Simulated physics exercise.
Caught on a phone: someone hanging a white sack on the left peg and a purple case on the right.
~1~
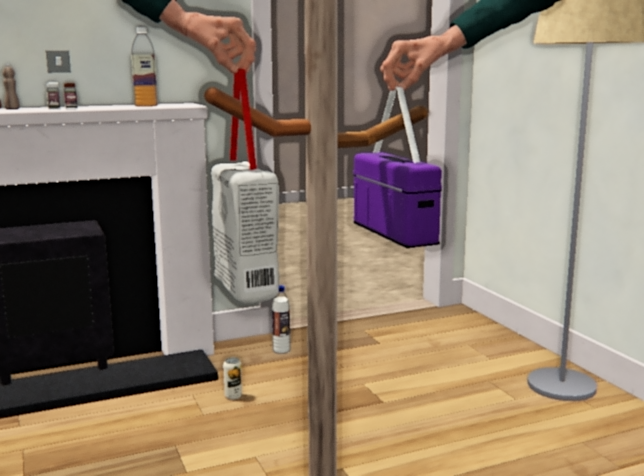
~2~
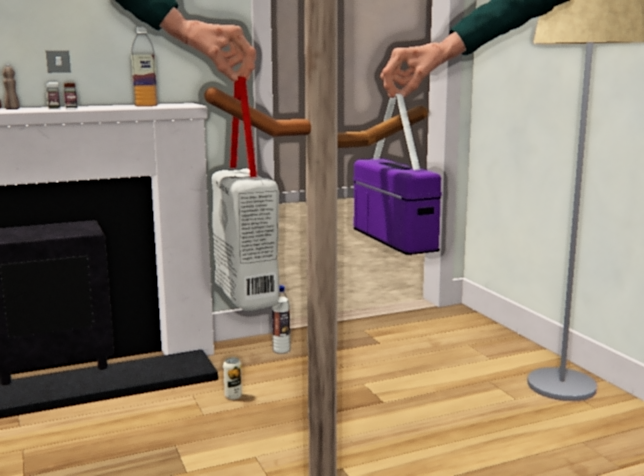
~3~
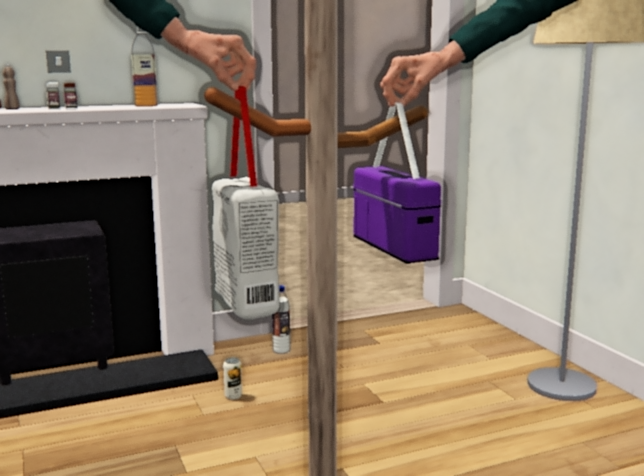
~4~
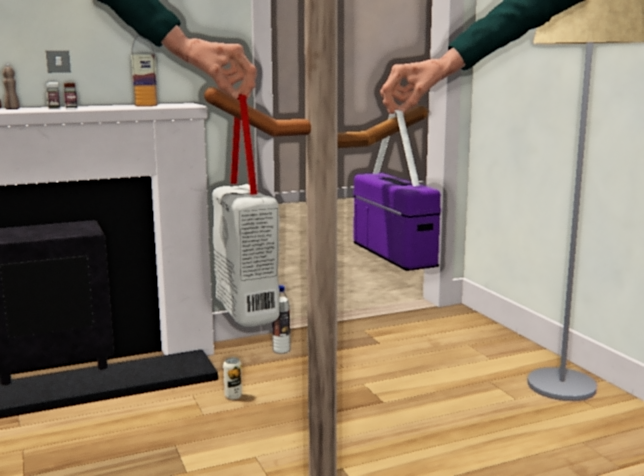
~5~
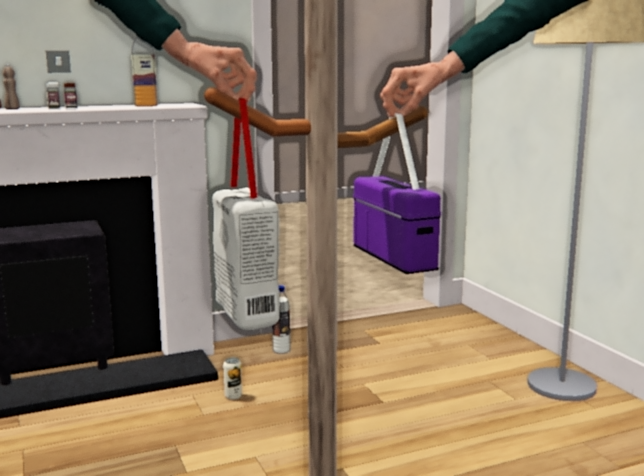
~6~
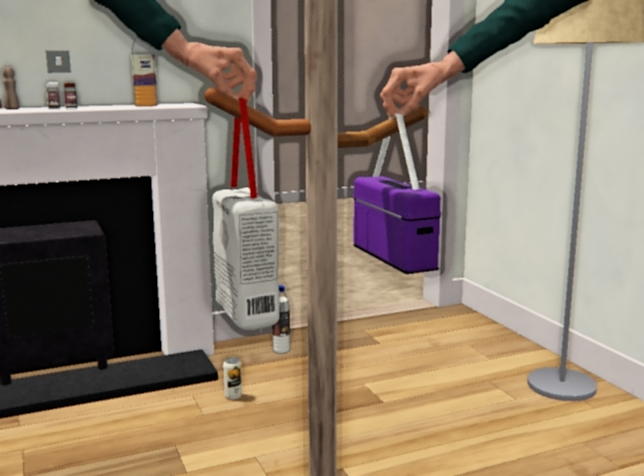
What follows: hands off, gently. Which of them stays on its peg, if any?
The white sack holds on; the purple case remains on its peg.
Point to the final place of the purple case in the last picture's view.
Around (347, 240).
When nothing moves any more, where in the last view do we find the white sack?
Around (305, 270).
Then, 0.40 s past the final frame, white sack on its peg near (281, 269); purple case on its peg near (374, 236).
Then, 0.84 s past the final frame, white sack on its peg near (313, 269); purple case on its peg near (348, 240).
When it is over, white sack on its peg near (304, 269); purple case on its peg near (347, 240). The white sack remains on its peg and the purple case stays hanging.
